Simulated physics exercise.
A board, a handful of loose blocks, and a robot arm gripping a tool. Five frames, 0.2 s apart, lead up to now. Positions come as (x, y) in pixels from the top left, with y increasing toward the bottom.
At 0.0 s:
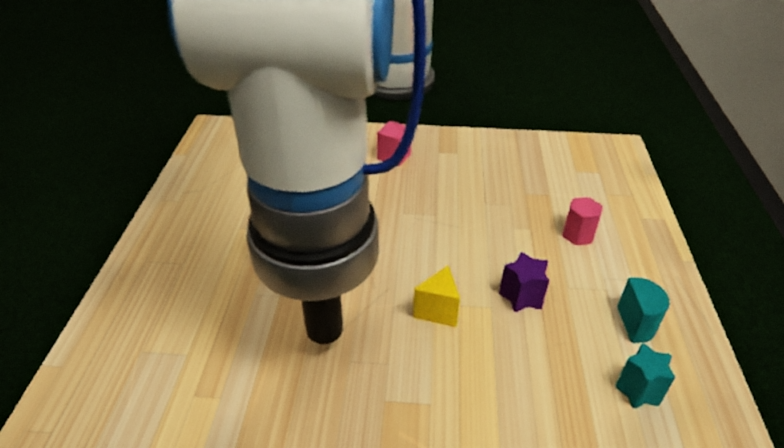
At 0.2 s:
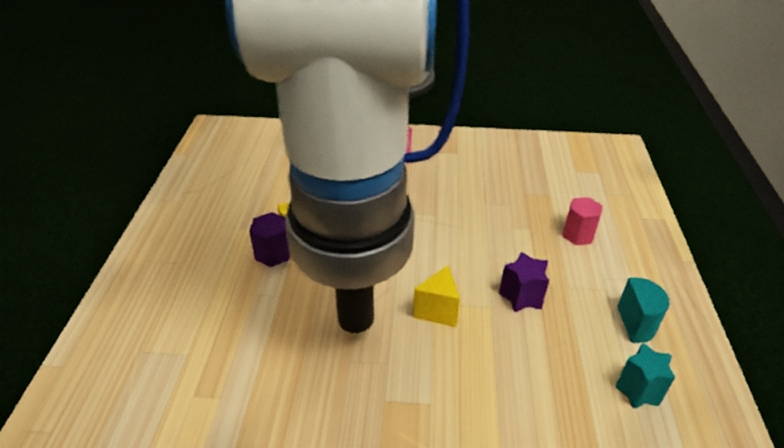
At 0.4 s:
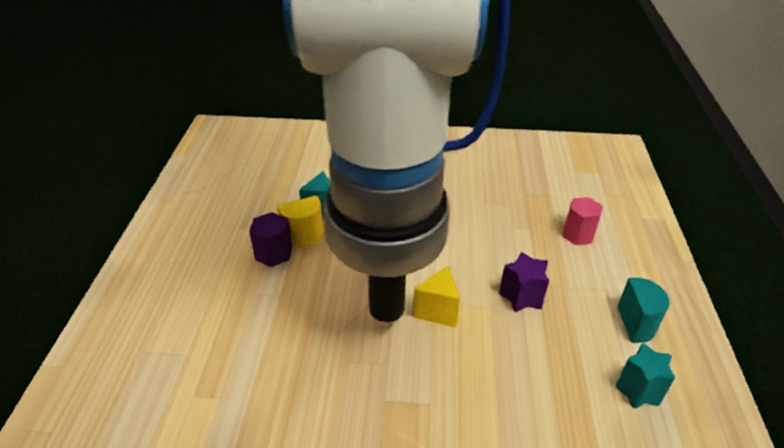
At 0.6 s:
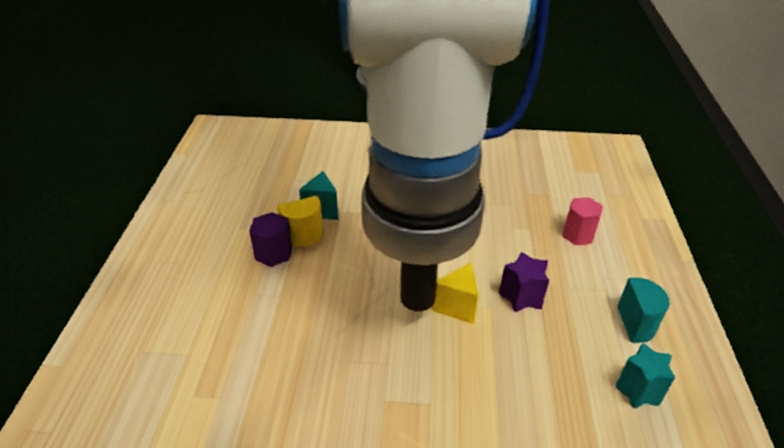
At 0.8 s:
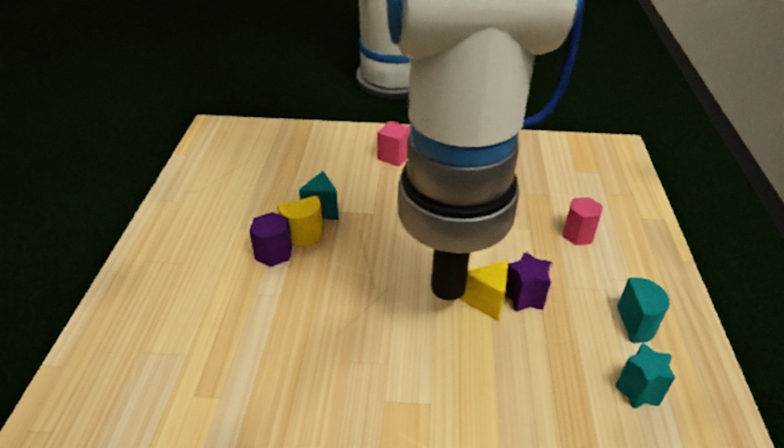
The robot arm moves right and pushes the yellow triangular block up against the purple star-shaped block.
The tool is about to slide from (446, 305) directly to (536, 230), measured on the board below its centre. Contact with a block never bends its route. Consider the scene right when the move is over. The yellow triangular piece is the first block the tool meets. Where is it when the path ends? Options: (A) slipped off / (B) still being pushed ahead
A (slipped off)
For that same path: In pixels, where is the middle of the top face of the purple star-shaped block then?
The point I'd pick in the picture is (562, 272).
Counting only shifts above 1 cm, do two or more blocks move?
Yes.
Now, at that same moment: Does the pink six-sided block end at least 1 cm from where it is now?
No
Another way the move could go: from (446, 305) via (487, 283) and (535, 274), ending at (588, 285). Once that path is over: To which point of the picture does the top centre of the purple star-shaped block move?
At pixel (601, 282).
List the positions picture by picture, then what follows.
In the first frame, tool's lower end at (325, 330); yellow triangular piece at (441, 283); purple star-shaped block at (529, 267); pink six-sided block at (587, 206).
In the second frame, tool at (356, 319); blocks still.
In the third frame, tool at (387, 309); blocks still.
In the fourth frame, tool at (418, 299); yellow triangular piece at (461, 279).
In the fifth frame, tool at (448, 288); yellow triangular piece at (492, 274); purple star-shaped block at (532, 267); pink six-sided block at (587, 206).
The first path, step by step. One third of the way, tool at (481, 260); yellow triangular piece at (520, 256), turned 30° clockwise; purple star-shaped block at (558, 269), turned 50° clockwise.
Two thirds of the way, tool at (511, 234); yellow triangular piece at (532, 242), turned 95° clockwise; purple star-shaped block at (562, 272), turned 60° clockwise.
At the end, tool at (540, 214); yellow triangular piece at (532, 242), turned 95° clockwise; purple star-shaped block at (562, 272), turned 60° clockwise; pink six-sided block still.
